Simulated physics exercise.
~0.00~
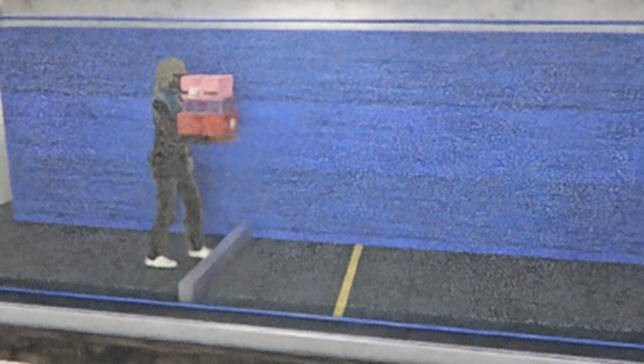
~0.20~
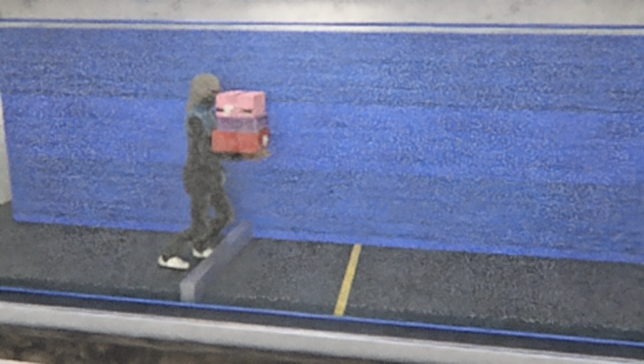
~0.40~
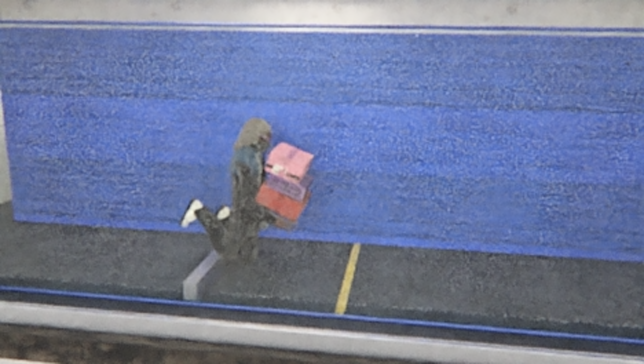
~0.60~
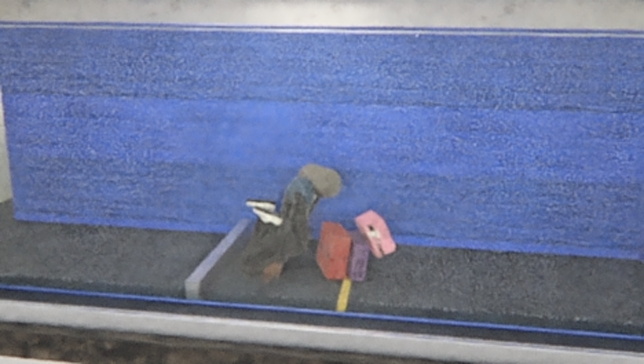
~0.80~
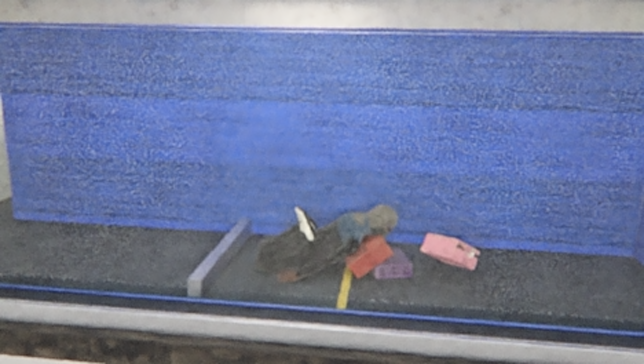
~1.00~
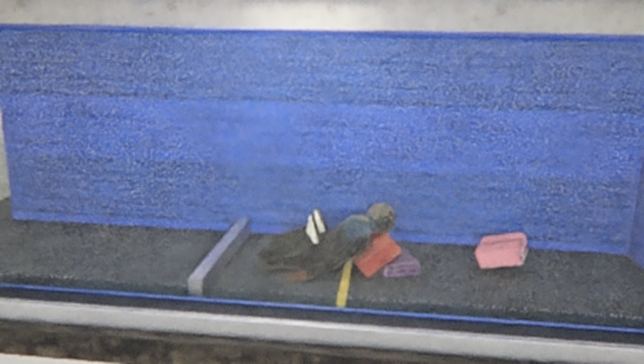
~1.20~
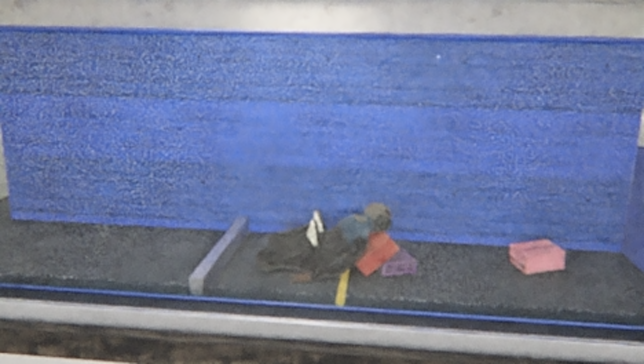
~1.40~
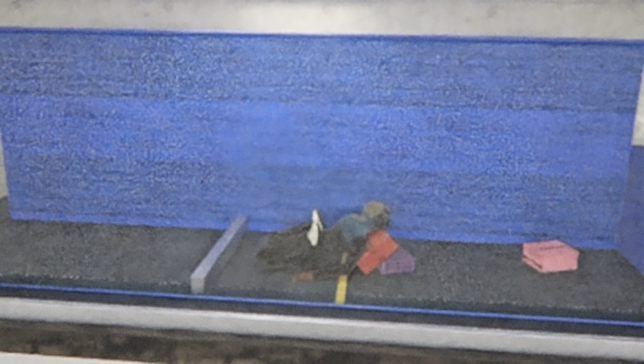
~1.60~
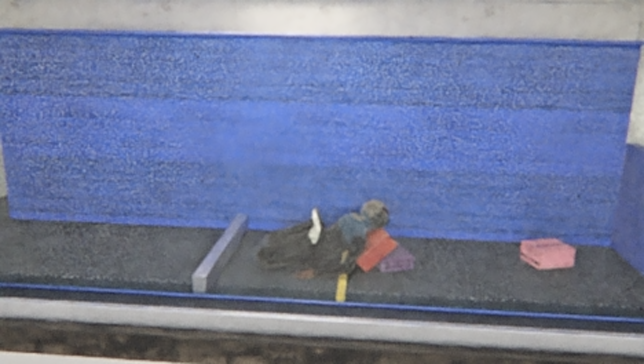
A person carrying three stacked boxes trips over a low rail and falls, scattering them rightward past a yellow line.
